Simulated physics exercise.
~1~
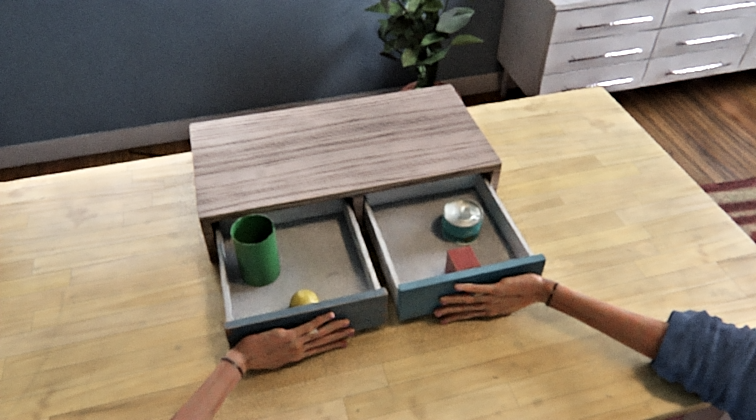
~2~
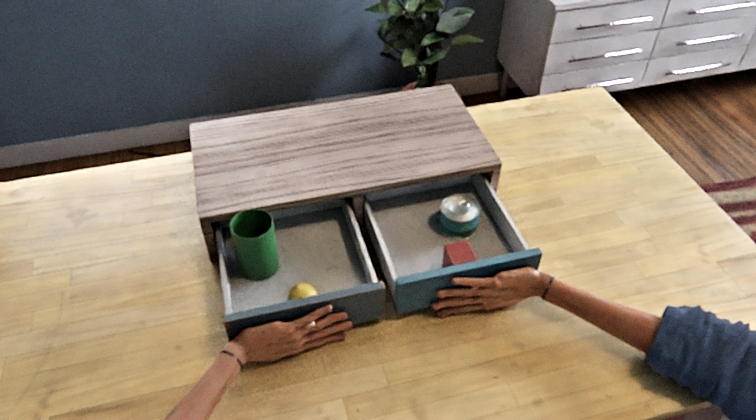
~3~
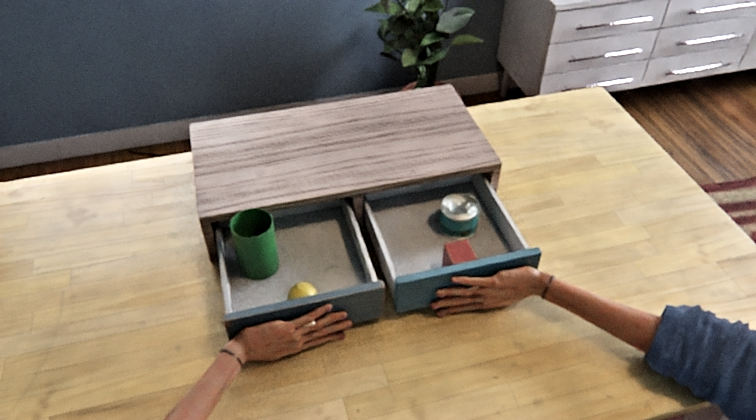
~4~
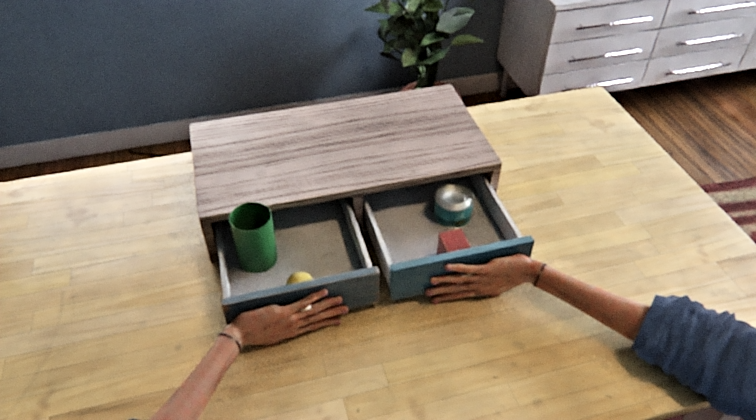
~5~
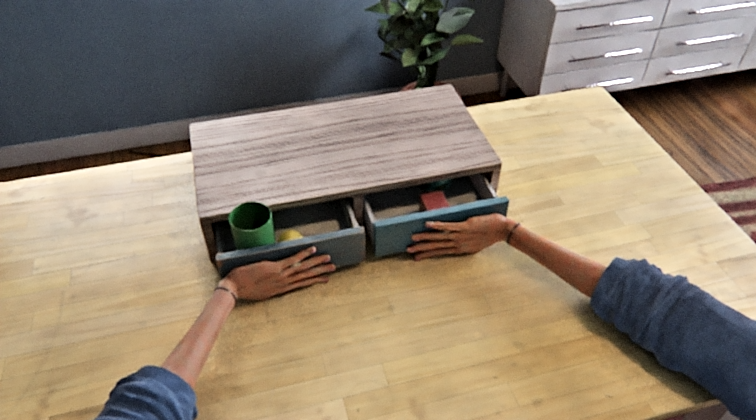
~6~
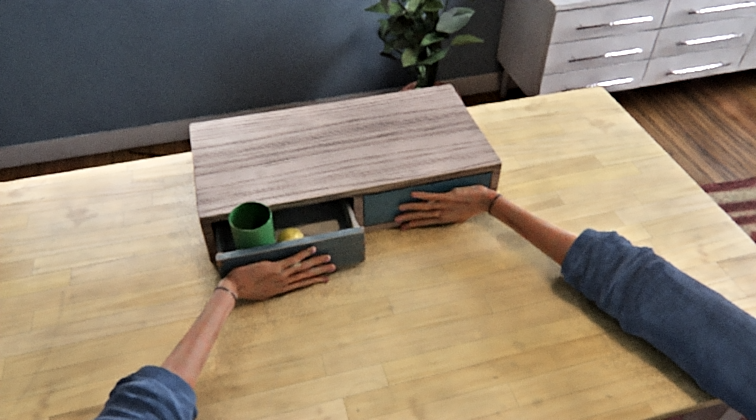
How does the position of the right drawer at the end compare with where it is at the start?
At the start the right drawer is pulled well out of the chest with its contents showing. By the end it has been pushed back and is shut flush with the front of the chest.
